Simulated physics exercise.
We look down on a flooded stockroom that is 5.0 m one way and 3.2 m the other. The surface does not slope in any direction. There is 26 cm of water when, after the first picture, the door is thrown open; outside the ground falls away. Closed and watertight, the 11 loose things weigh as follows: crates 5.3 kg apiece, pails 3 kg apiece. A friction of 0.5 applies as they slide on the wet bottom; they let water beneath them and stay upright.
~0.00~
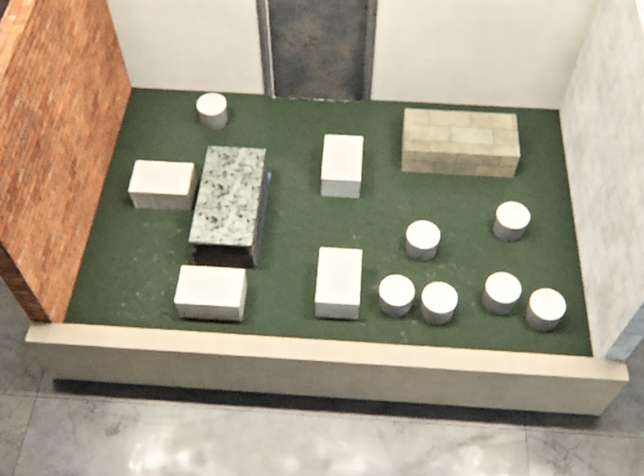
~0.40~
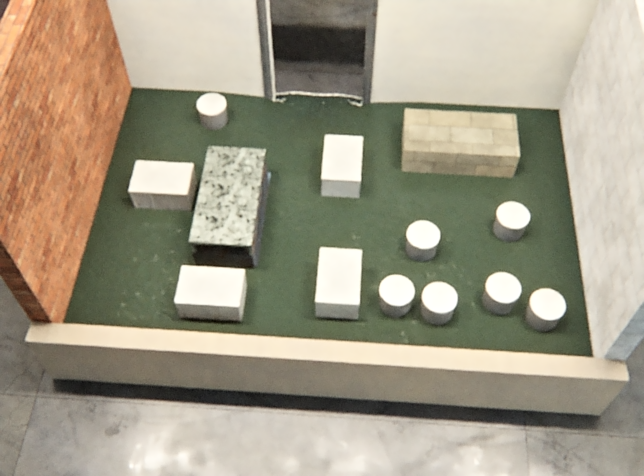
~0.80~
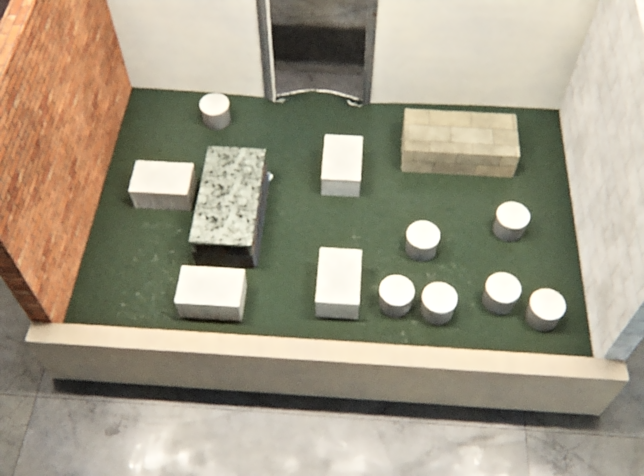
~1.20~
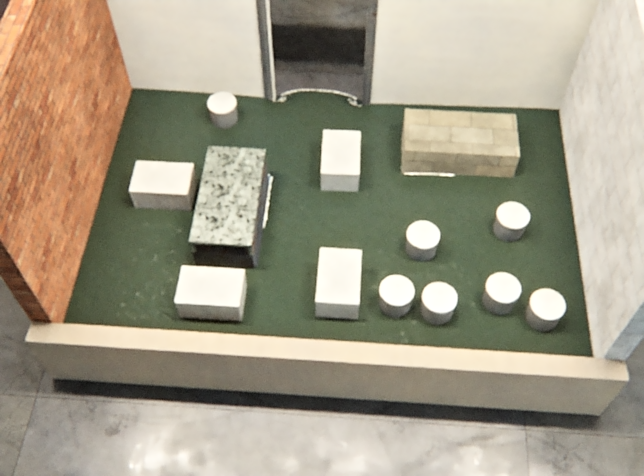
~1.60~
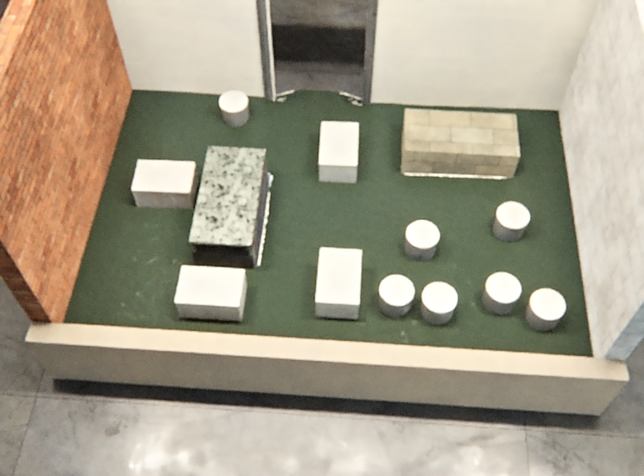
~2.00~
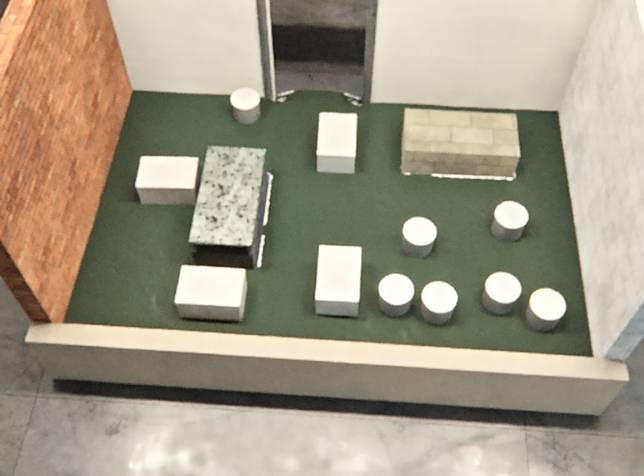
To begin with, white crates and round pails sit still around two larger blocks on a flooded green floor, the door in the back wall shut. The door opens, then the back-left pail drifts right and the upper middle crate slides back toward the doorway, before another crate and pail shift slightly.
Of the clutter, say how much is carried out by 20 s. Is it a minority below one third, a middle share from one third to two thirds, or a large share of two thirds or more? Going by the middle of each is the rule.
A middle share.
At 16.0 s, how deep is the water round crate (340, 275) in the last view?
13 cm.
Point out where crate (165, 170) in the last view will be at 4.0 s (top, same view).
(182, 140), roughly.
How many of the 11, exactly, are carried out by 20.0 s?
That comes to 5 in all.
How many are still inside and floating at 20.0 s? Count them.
Total: 6.
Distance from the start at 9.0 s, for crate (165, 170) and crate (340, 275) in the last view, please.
Answer, in order asked: 140 cm, 80 cm.
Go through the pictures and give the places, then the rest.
In the first picture, a pail at (212, 104) floats; a crate at (342, 157), afloat; about 3910 L in view; 0 of 11 have shifted.
In the second picture, a pail at (212, 104), afloat; a crate at (342, 157) floats; about 3870 L in view; 0 of 11 have shifted.
In the third picture, a pail at (214, 104), afloat, 3 cm from its start; a crate at (342, 157) floats; 26 cm deep round most things; 0 of 11 have shifted.
In the fourth picture, a pail at (222, 102), afloat, 12 cm from its start; a crate at (341, 152), afloat, 11 cm from its start; about 3750 L in view; 2 of 11 have shifted.
In the fifth picture, a pail at (234, 101) floats, 25 cm from its start; a crate at (339, 143), afloat, 23 cm from its start; about 3680 L in view; 2 of 11 have shifted.
In the sixth picture, a pail at (245, 98), afloat, 38 cm from its start; a crate at (337, 134) floats, 36 cm from its start; about 3610 L in view; 4 of 11 have shifted.
After 4.0 s 2 of 11 are out; 9 afloat.
After 9.0 s 2 of 11 are out; 9 afloat.
After 16.0 s 4 of 11 are out; 7 afloat.
After 20.0 s 5 of 11 are out; 6 afloat.
